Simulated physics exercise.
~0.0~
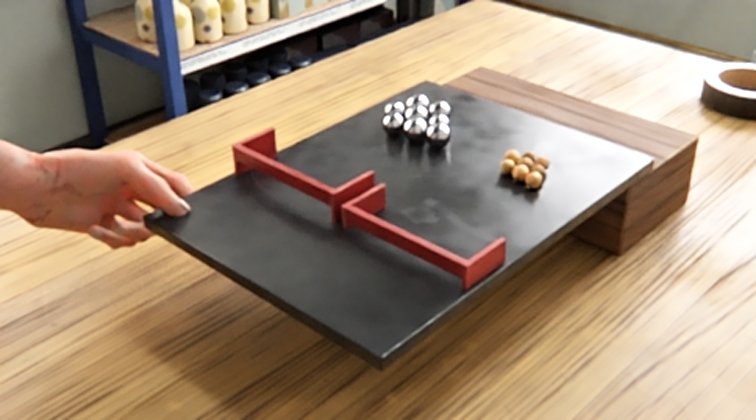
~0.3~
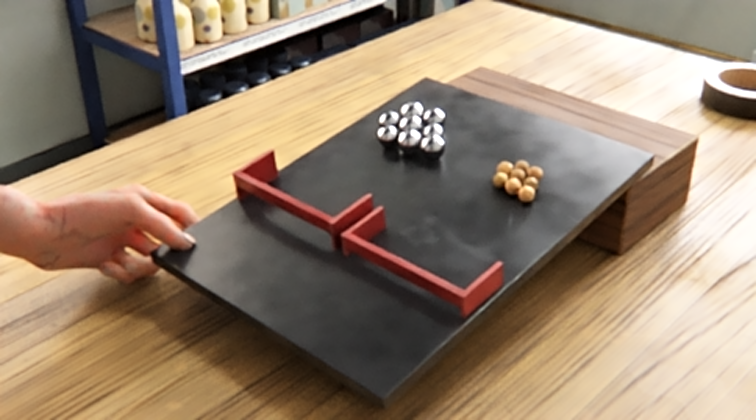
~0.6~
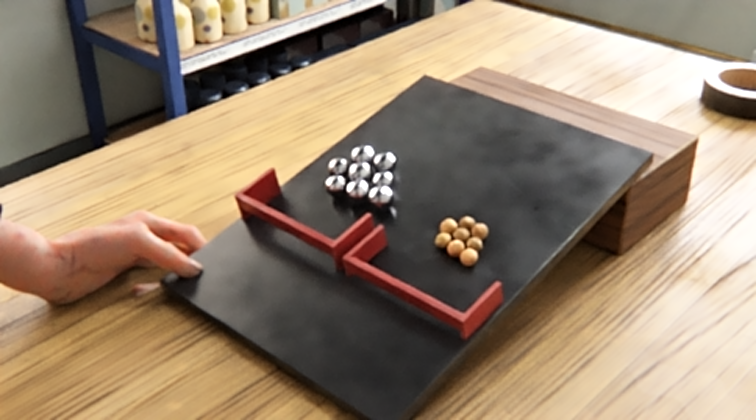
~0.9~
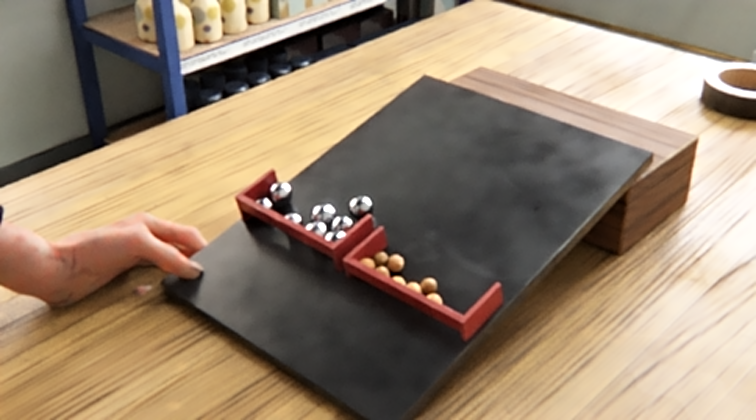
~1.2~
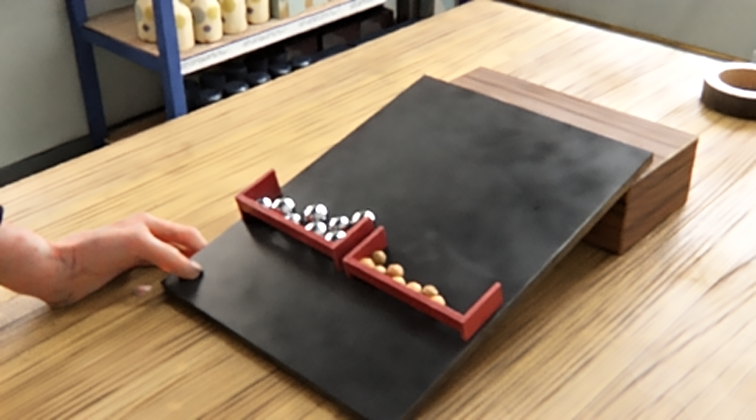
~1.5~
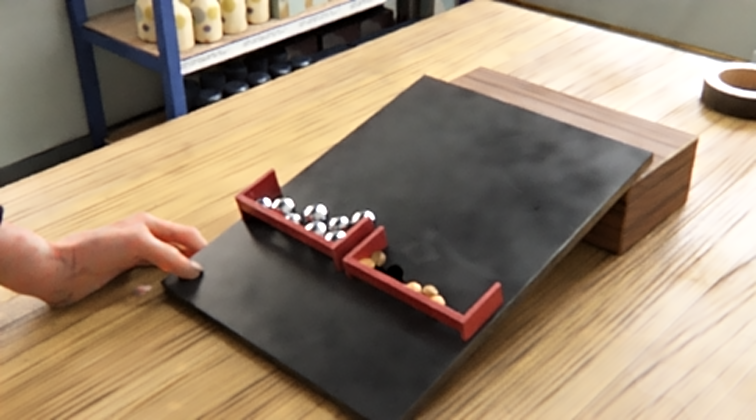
Black board on a wooden block tilting as a hand lowers one end, silver and tan balls rolling down and stopping behind red gates.
